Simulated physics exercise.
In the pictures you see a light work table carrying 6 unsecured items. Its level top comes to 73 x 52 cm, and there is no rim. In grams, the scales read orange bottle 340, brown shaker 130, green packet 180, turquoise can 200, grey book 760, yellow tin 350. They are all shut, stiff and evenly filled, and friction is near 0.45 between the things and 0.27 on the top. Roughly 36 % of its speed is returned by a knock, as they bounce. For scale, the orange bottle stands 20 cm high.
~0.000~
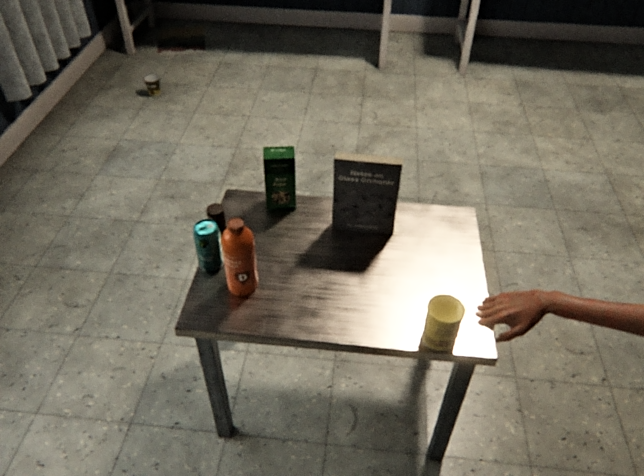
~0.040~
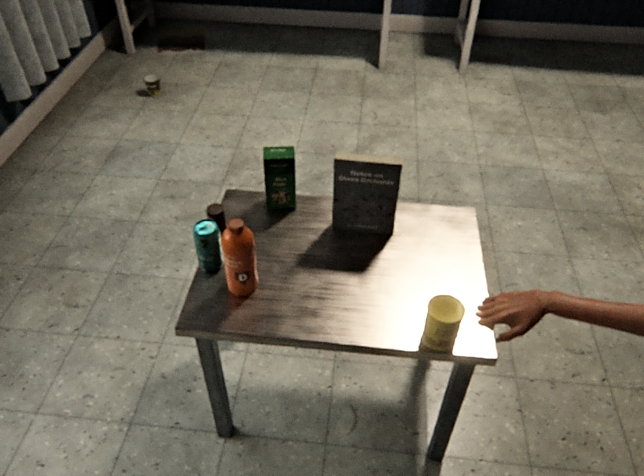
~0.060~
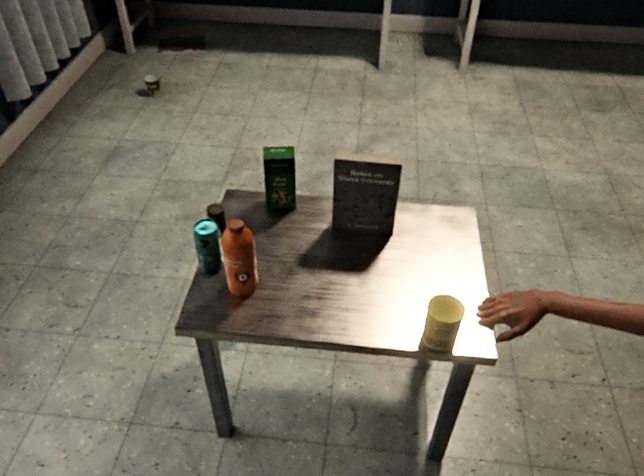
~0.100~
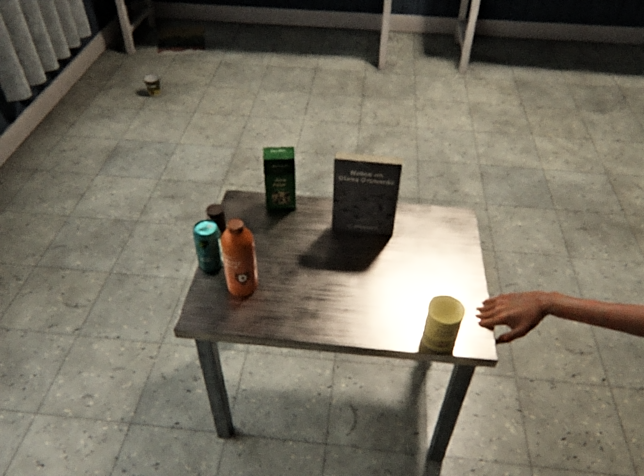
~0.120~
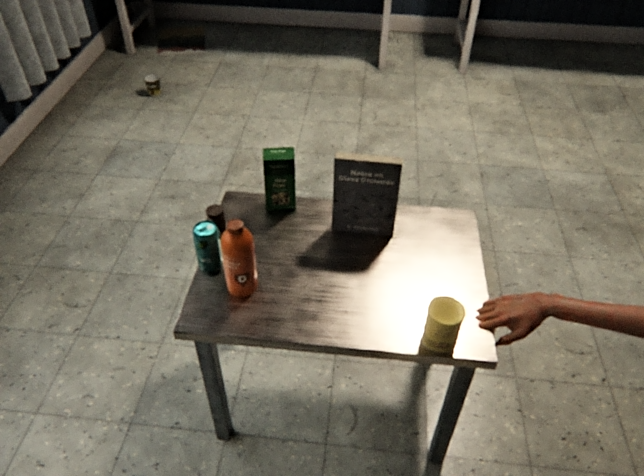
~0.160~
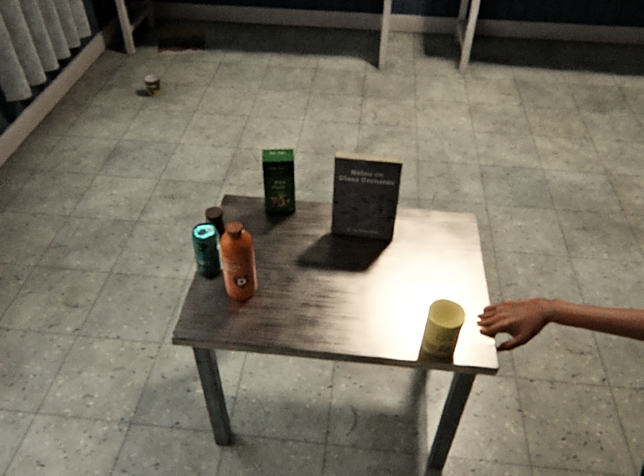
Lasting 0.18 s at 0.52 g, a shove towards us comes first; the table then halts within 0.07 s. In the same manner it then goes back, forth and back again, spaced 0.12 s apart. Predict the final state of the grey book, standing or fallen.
Fallen.
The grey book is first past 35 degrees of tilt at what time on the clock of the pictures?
Somewhere about 0.3 s.
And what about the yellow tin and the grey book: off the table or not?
Yellow tin: Out of bounds; grey book: In bounds.
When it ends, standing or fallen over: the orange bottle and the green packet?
The orange bottle is still upright; the green packet topples.
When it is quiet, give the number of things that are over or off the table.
In total, 3.
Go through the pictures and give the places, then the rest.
The first picture shows grey book (365, 195); orange bottle (239, 256).
The second picture shows green packet (280, 178); turquoise can (209, 246).
The third picture shows yellow tin (443, 323); orange bottle (239, 256).
The fourth picture shows green packet (280, 179).
The fifth picture shows table shifted 1 cm; grey book (365, 196); turquoise can (208, 248).
The sixth picture shows table shifted 3 cm; grey book (365, 197) 7° off upright; orange bottle (238, 260).
After 0.46 s, table shifted 11 cm; grey book on its side near (364, 235); green packet 16° off upright.
After 0.96 s, table shifted 6 cm; yellow tin now off the table; grey book on its side near (365, 224); green packet on its side.
After 1.36 s, table shifted 3 cm; grey book on its side near (364, 233); green packet on its side; orange bottle moved 7 cm.
In the end (4.9 s), off the table but upright, yellow tin; toppled on the table, green packet and grey book; the other 3 under 5 cm from the start. At the end, from the last picture's camera, grey book near (365, 219).
